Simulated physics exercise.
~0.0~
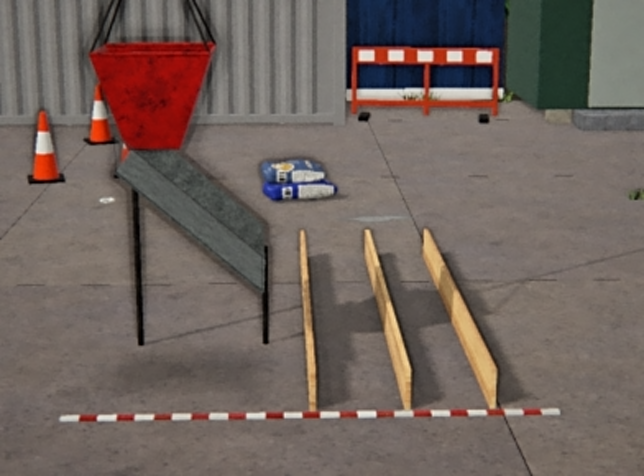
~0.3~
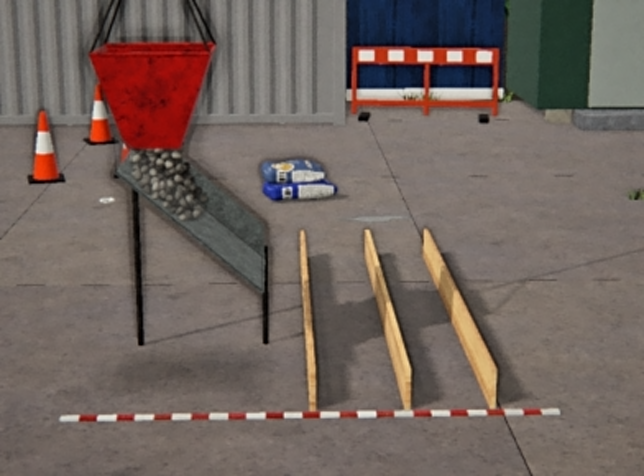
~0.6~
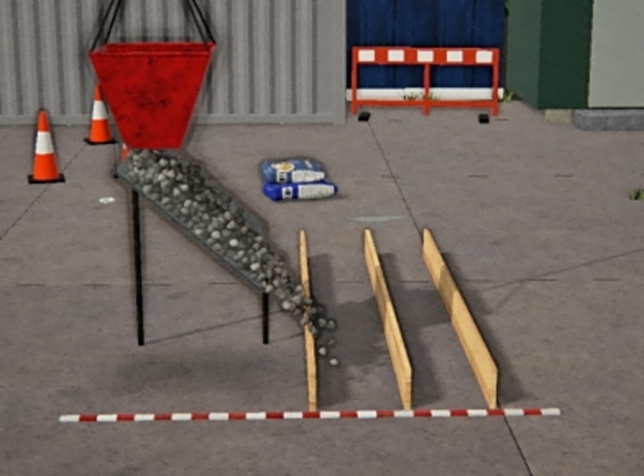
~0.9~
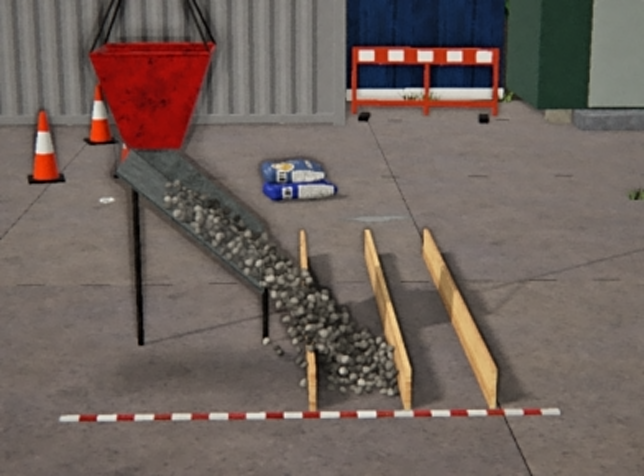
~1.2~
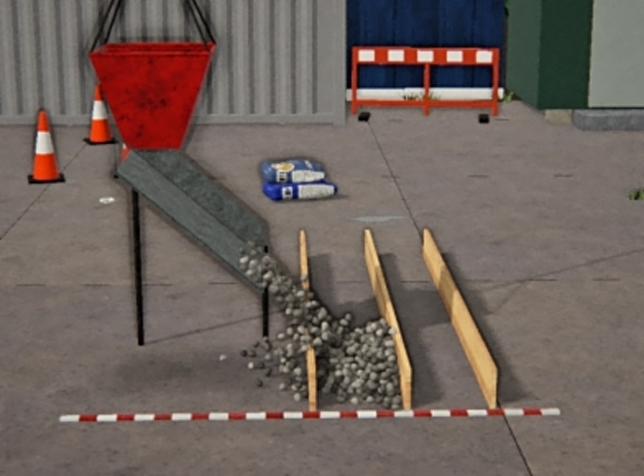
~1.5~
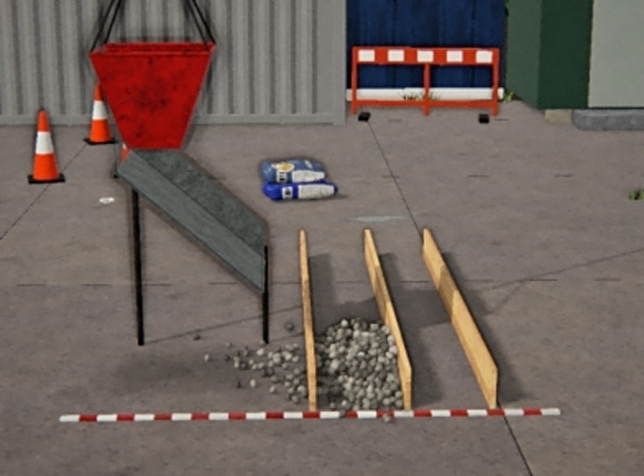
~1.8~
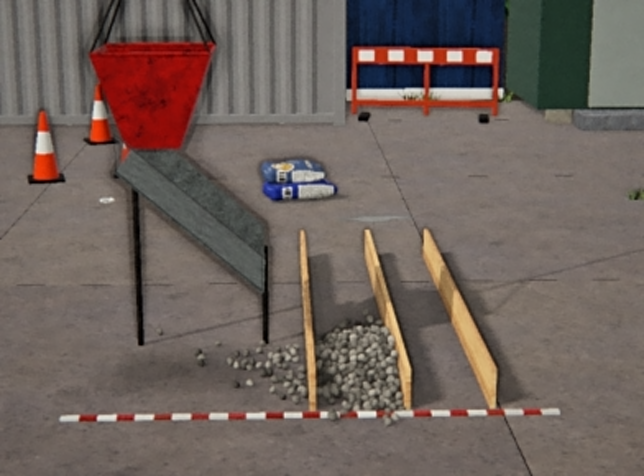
Grey cobbles poured from a hanging red skip, slid down a steel chute to the right and tumbled over the first wooden plank, until most lay heaped in the left bay, with a few scattered outside it and the right bay empty.
